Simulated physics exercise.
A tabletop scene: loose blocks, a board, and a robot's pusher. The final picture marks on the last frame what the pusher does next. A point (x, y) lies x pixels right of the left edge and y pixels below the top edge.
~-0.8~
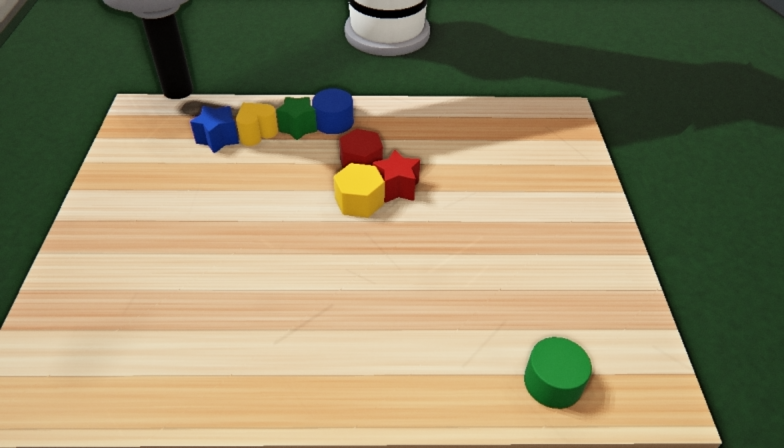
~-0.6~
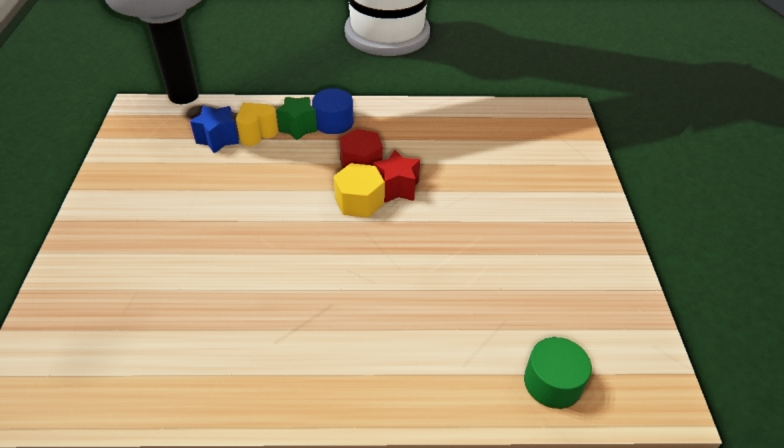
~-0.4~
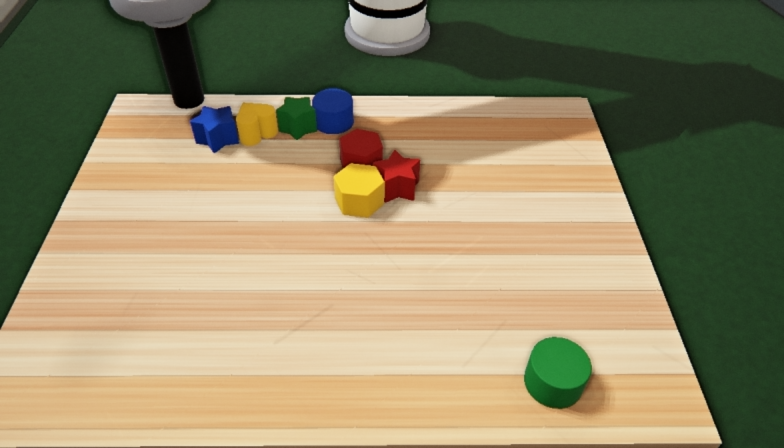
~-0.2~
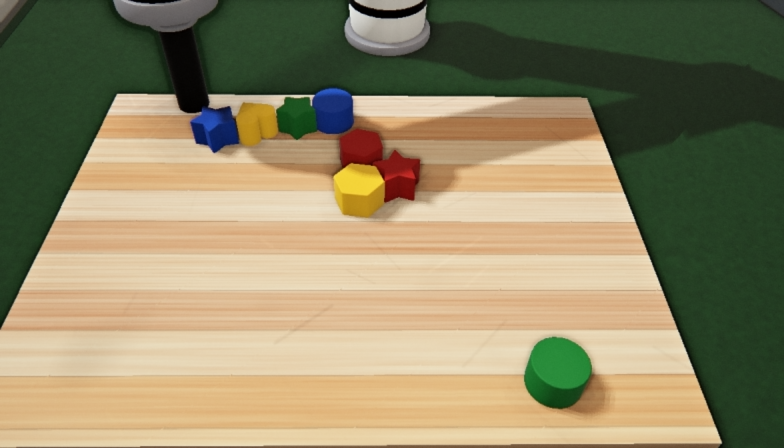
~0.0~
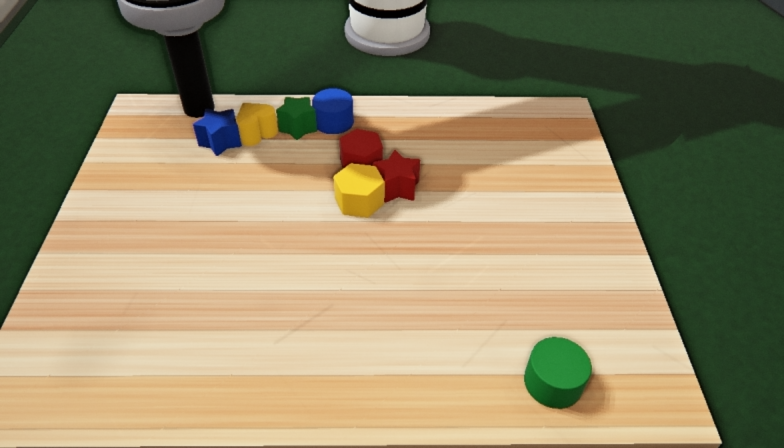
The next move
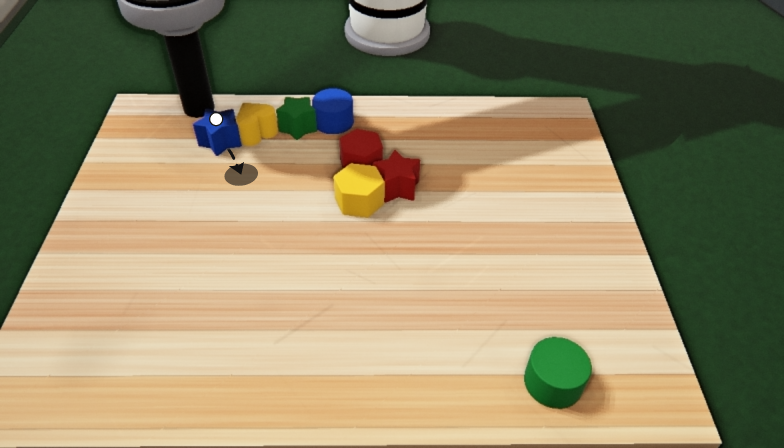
A black pusher at the upper left of a wooden board eases down and slightly right toward a blue star, nudging it very slightly by the end. The yellow, green, blue and red blocks nearby stay still, as does a green cylinder at the lower right.
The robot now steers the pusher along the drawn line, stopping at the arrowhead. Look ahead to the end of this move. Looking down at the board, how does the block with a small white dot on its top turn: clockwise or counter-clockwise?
Short answer: Counterclockwise.
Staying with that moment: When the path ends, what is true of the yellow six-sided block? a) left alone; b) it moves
a: Left alone.
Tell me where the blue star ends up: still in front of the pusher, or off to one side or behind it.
Held in front.
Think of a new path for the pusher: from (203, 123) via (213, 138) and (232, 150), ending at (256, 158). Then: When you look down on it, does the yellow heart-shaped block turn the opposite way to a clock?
Answer: Yes.
Path on the board, from (203, 123) by way of (218, 138) and (232, 155) to (241, 175); the dot is on the blue star.
The first path, step by step. One third of the way, pusher (215, 124); blue star (228, 133), turned 30° anticlockwise; yellow heart-shaped block (256, 113).
Two thirds of the way, pusher (229, 141); blue star (241, 150), turned 35° anticlockwise; yellow heart-shaped block (256, 113).
At the end, pusher (238, 160); blue star (251, 170), turned 35° anticlockwise; yellow heart-shaped block (256, 113); green star in place; yellow six-sided block in place.
